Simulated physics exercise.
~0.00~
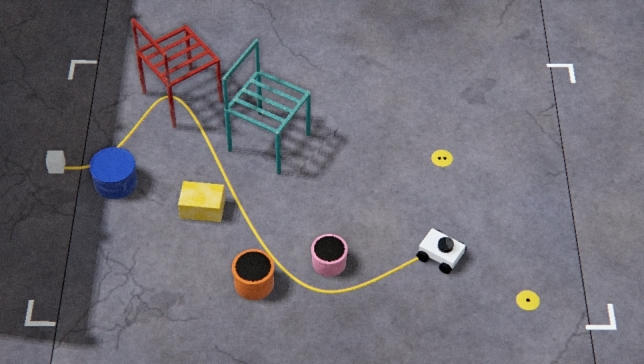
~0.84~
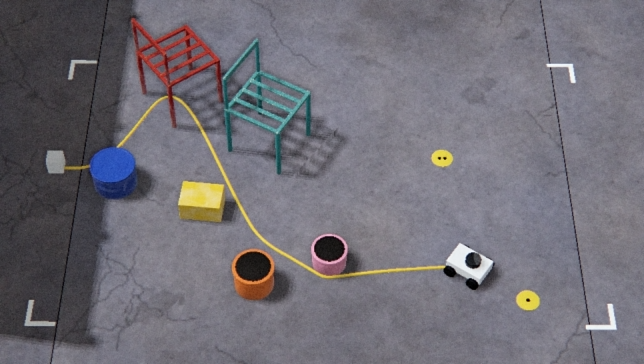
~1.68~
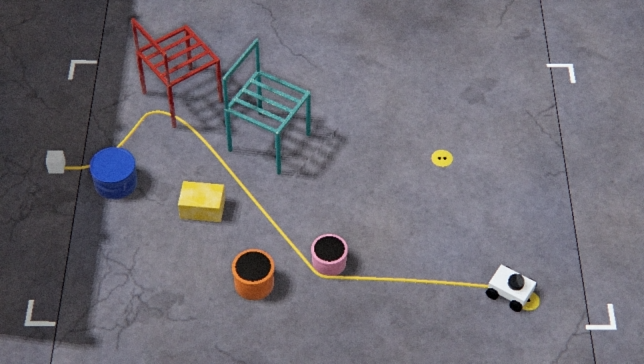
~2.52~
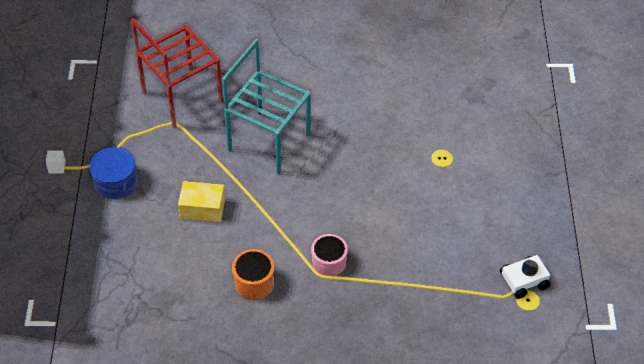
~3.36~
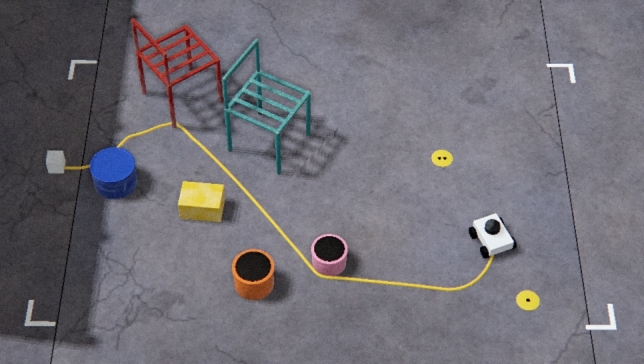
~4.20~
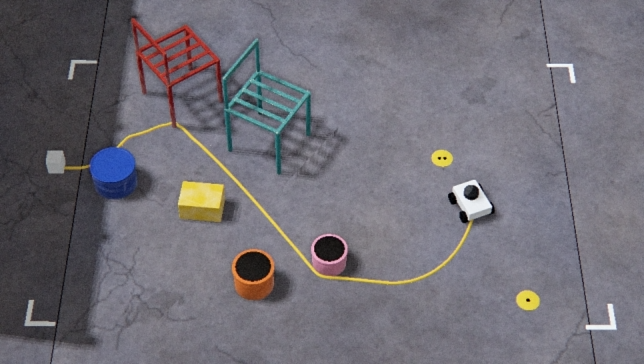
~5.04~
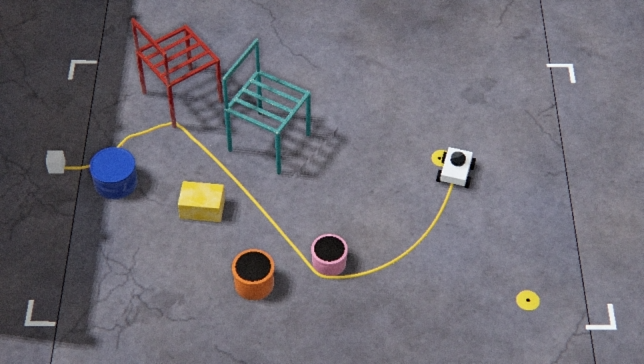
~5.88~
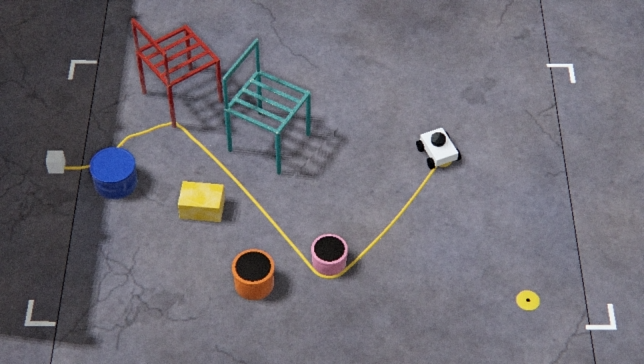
The clip opens on a small white cart on a cracked grey floor, trailing a curving yellow lead that runs back past two pots, a yellow crate, two chairs and a blue bucket to a pale block at the left. The cart rolls right and down to the lower yellow mark, and the lead draws straighter, bending around the pink pot and at a leg of the red chair. It then turns and heads up and left, the lead bowing behind it. Finally, it reaches the upper mark and covers it, with the pots, crate, chairs and bucket all still in place.
